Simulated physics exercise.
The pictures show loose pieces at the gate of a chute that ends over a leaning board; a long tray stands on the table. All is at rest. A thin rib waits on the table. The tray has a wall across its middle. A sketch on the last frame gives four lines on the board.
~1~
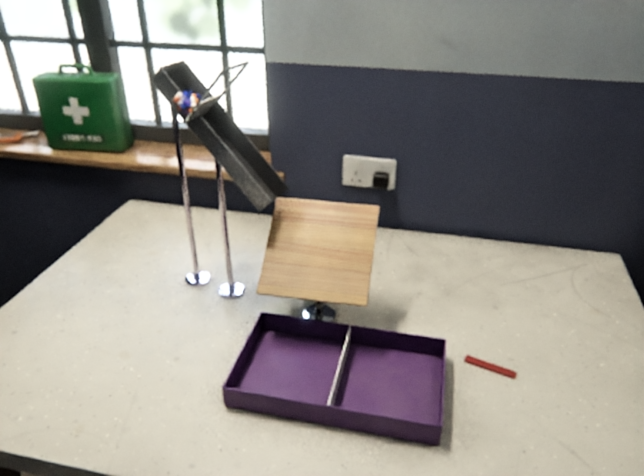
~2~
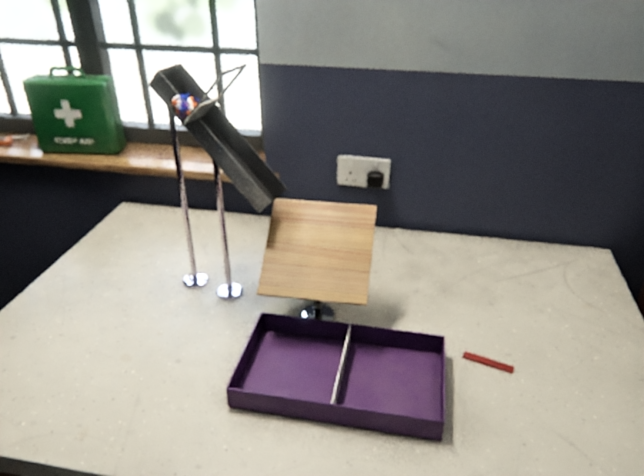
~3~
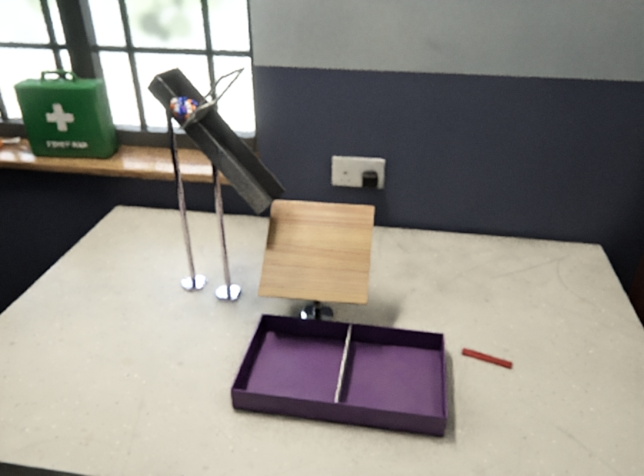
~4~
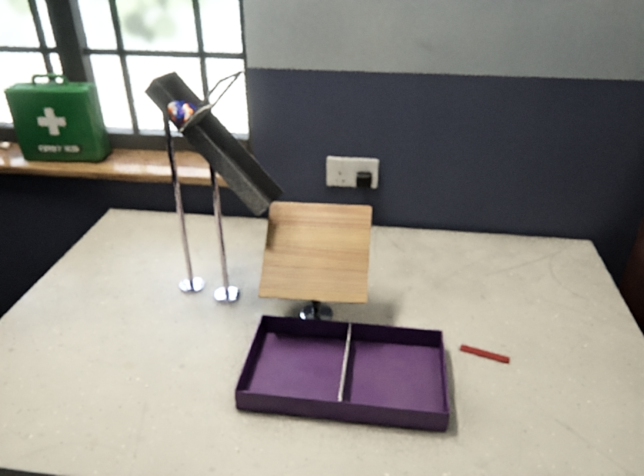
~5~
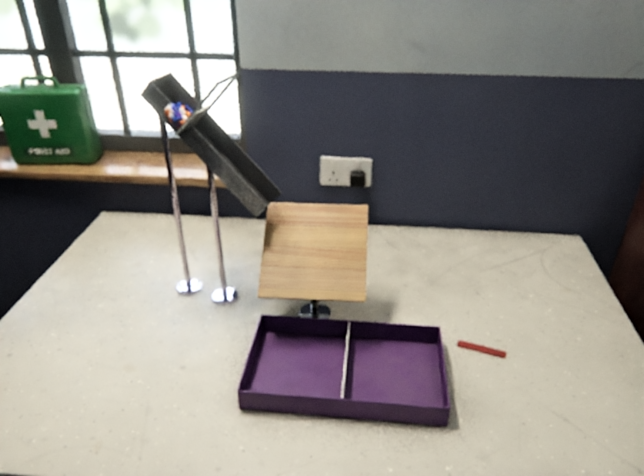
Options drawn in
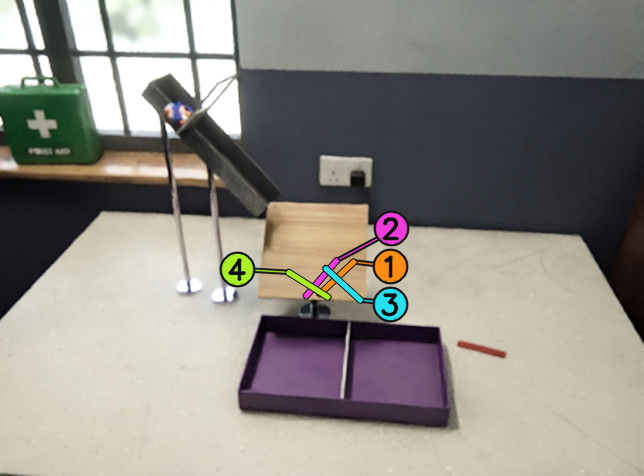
The video shows a dark sloping chute on two thin metal stands holding colourful beads behind a gate, above a tilted wooden board and a divided purple tray; nothing on the table moves as the view shifts slightly.
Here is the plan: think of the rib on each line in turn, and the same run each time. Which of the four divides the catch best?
The answer is line 3.
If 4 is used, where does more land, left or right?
Right.
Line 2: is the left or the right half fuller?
More lands on the left.
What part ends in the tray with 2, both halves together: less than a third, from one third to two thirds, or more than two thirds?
Line 2 gives more than two thirds.
On the marked copy, line 1 from (353, 261) to (319, 293); line 2 from (336, 260) to (306, 296); line 3 from (325, 268) to (360, 300); line 4 from (288, 272) to (328, 297).
Choosing 1, of what is caught, the bulk in the left half, a small share in the right.
Choosing 2, of what is caught, the bulk in the left half, a small share in the right.
Choosing 3, of what is caught, close to two thirds in the left half, close to a third in the right.
Choosing 4, of what is caught, a small share in the left half, all but a few in the right.
